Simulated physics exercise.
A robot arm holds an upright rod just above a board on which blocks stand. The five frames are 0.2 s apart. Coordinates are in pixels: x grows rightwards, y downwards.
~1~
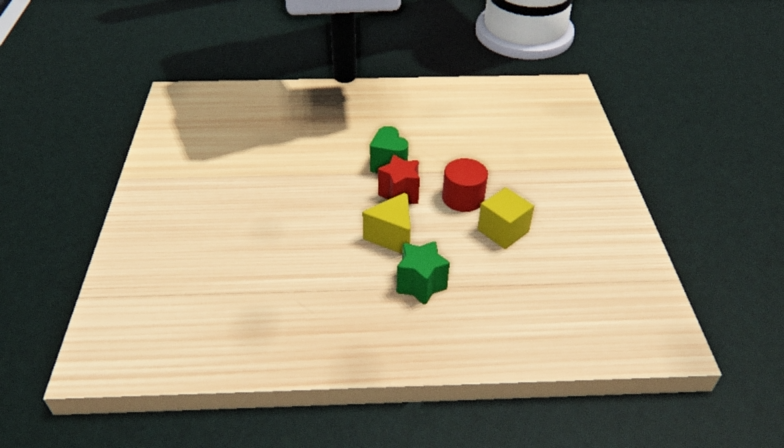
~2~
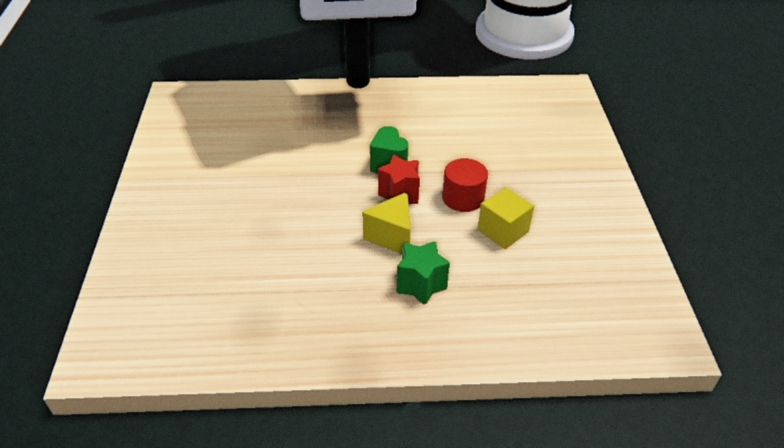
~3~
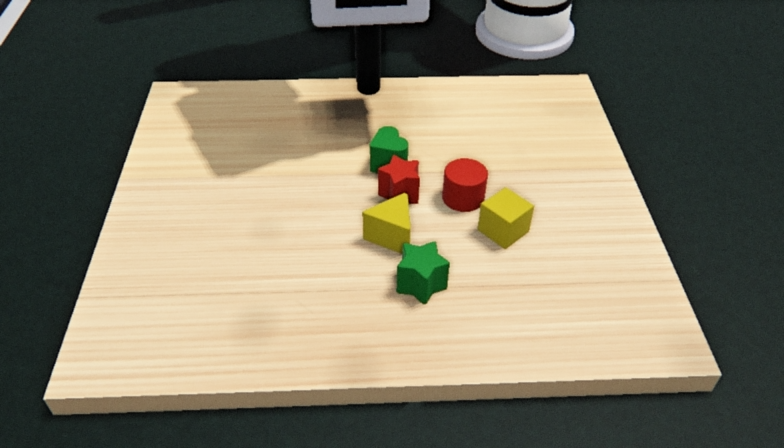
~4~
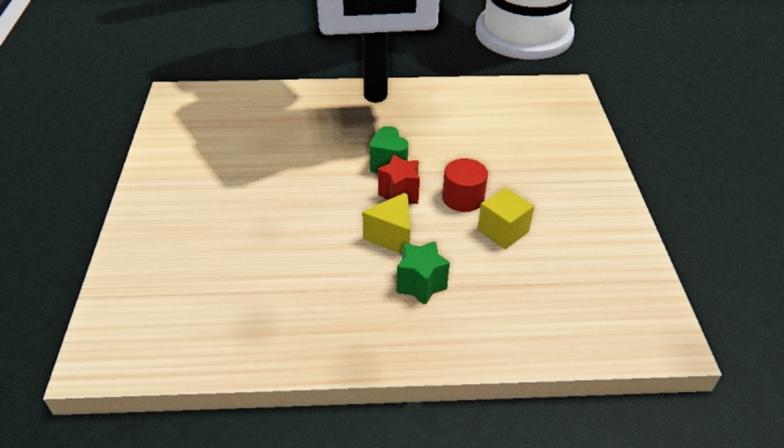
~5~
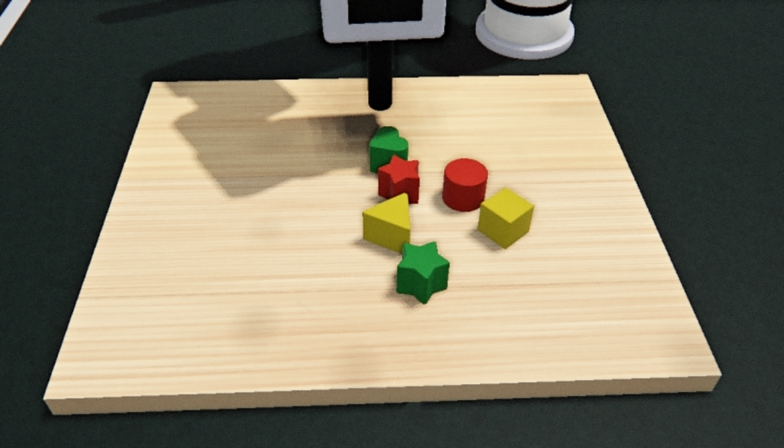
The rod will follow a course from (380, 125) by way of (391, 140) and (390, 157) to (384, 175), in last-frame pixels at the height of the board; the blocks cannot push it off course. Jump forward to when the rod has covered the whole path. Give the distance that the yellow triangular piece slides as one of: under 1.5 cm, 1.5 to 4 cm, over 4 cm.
It goes hardly anywhere, under 1.5 cm.
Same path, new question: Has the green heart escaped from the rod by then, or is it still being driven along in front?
I expect it to be in front.
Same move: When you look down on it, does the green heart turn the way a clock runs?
In short: No.
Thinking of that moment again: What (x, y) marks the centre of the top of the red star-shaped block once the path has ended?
It is going to be at (406, 191).
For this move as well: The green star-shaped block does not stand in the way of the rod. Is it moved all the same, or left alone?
Left in place.
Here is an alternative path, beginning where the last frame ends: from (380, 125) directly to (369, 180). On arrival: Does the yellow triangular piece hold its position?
Going by the path, yes.
The first path, step by step. Halfway along, rod (393, 129); green heart (389, 143).
At the end, rod (384, 156); green heart (386, 171), turned 20° anticlockwise; yellow triangular piece (400, 217), turned 35° clockwise; red star-shaped block (406, 191), turned 40° anticlockwise; green star-shaped block in place; red disc in place.
